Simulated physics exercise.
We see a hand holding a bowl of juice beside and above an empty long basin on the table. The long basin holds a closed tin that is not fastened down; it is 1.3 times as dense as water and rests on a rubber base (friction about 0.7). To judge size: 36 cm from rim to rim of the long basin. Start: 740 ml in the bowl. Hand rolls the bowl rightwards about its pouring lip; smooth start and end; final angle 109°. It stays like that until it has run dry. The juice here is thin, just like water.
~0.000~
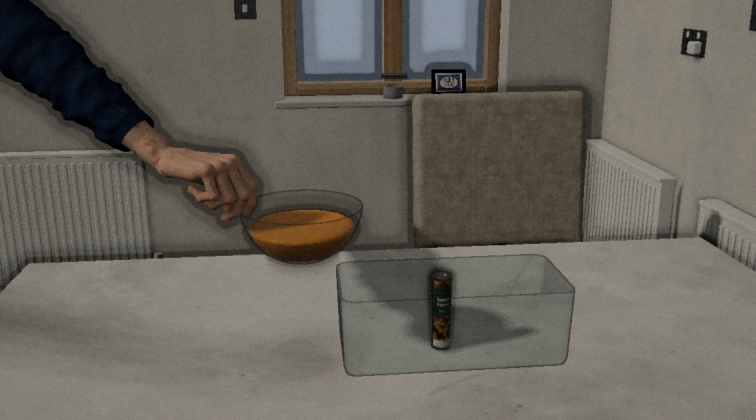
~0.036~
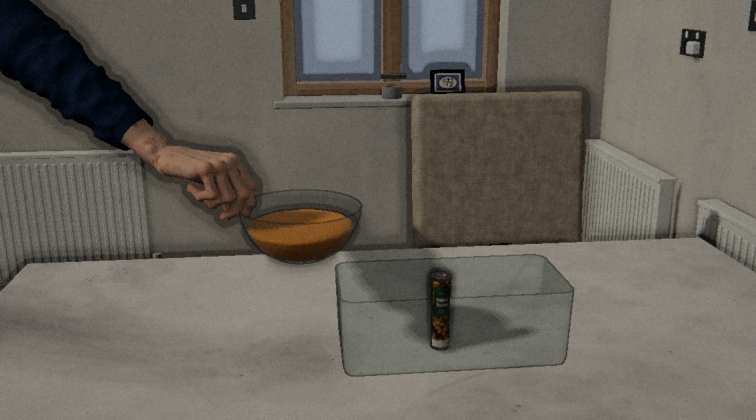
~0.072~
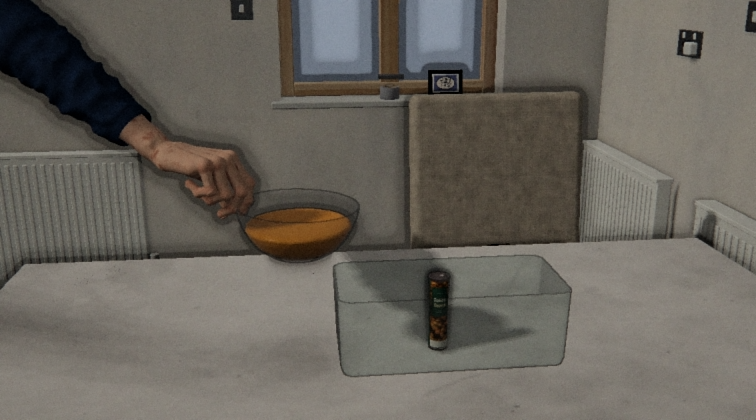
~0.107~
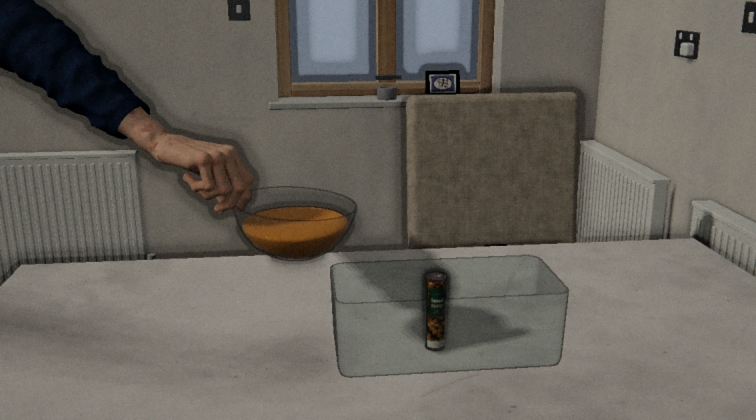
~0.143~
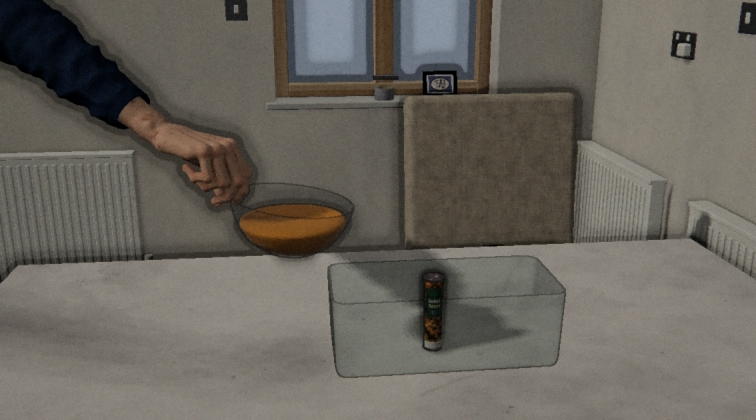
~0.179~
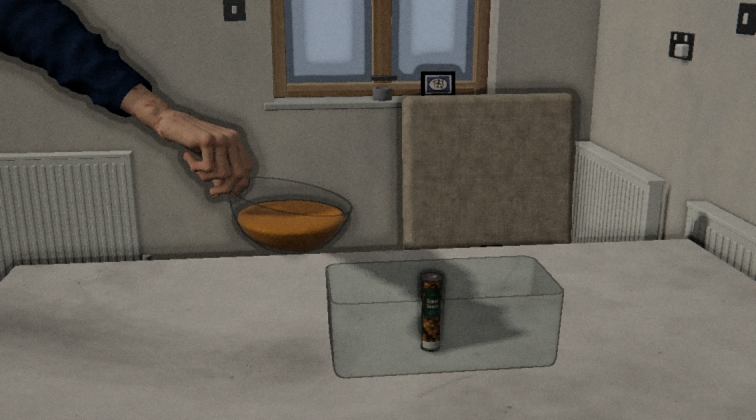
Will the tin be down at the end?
Yes, it's down.
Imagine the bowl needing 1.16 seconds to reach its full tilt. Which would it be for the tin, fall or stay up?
The tin tips over.
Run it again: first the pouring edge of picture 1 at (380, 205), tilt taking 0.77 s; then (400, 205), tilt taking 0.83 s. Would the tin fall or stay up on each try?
In the first try it remains standing; in the second it remains standing.
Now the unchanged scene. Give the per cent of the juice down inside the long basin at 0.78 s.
86 per cent, give or take a little.
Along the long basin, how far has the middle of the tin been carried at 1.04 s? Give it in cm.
The tin has gone some 8 cm.
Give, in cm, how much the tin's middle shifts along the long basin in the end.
8.0 cm.
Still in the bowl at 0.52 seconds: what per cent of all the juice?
Portion remaining: Approx. 54 per cent.
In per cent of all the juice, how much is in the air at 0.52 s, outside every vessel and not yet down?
Roughly 44 %.
Then, 0.52 s in, the tilt is 76° and 54 per cent is still to pour; the tin stands where it began.
Then, 0.78 s in, the tilt is 108° and 0 per cent is still to pour; the tin leans 11°.
Then, 1.04 s in, the tilt is 109° and 0 per cent is still to pour; the tin lies on its side.
Then, 1.33 s in, the tilt is 109° and 0 per cent is still to pour; the tin lies on its side.
Finally, the tin lies on its side.
